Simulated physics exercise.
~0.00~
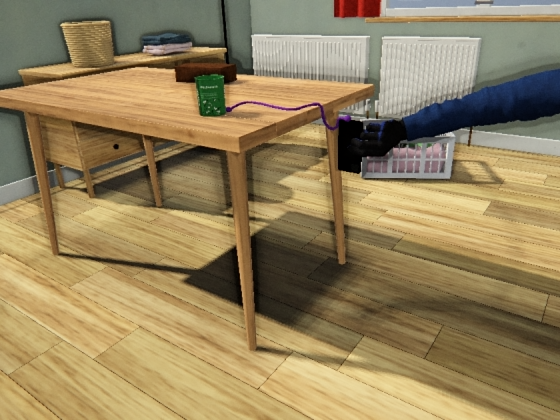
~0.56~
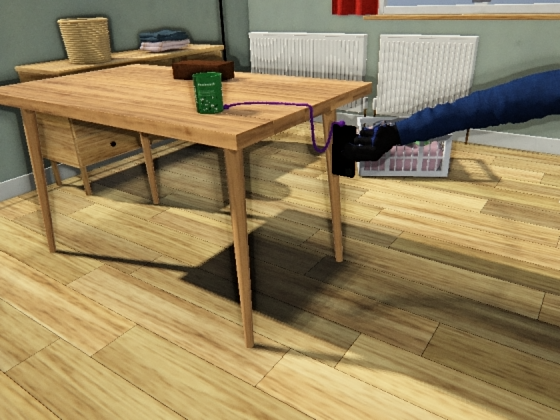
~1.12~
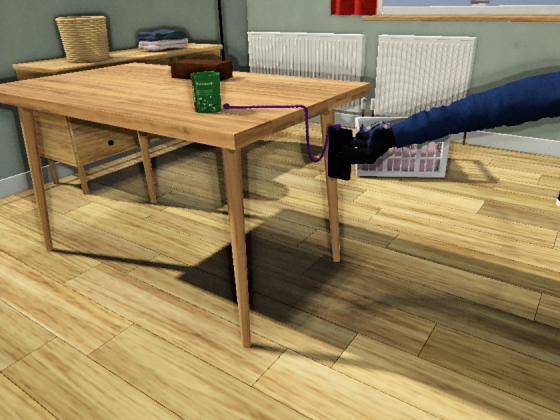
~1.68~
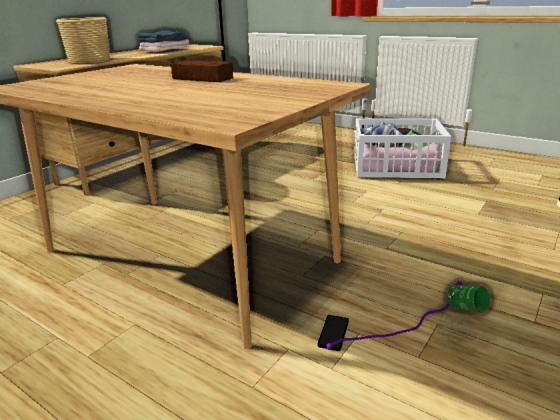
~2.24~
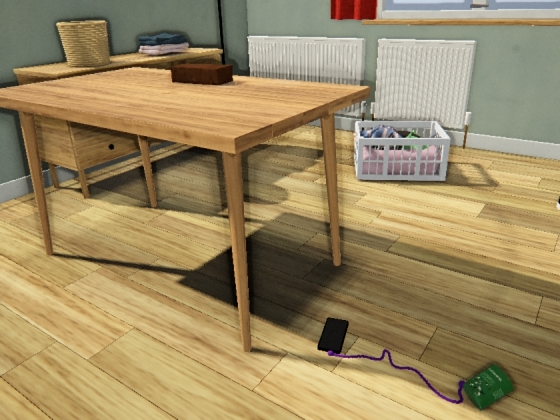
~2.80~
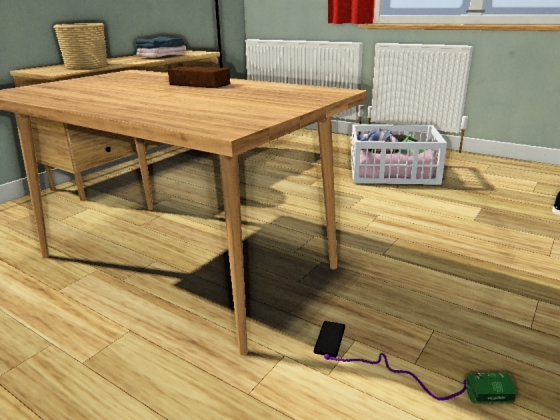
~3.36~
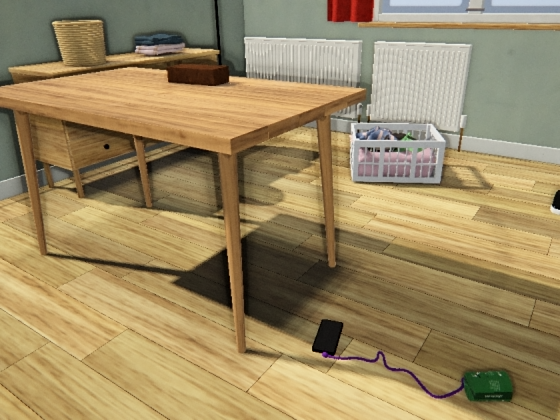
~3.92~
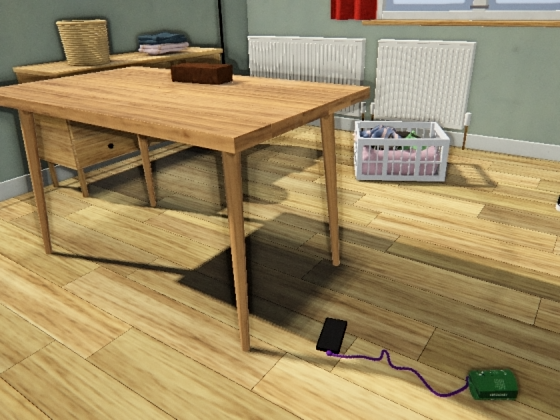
A dark-gloved hand on a blue-sleeved arm reaches in from the right, holding a black phone beside a wooden table in a room with a pale wood floor, seen from slightly above. A purple cord runs from the phone across the tabletop to an upright green cup, with a brown brick behind it and a white basket near the radiators. The hand lowers slightly and lets go. The phone drops to the floor, and the tethered cup is dragged off after it. The cup shifts nearer the viewer and rests on its side, while the brick stays put.
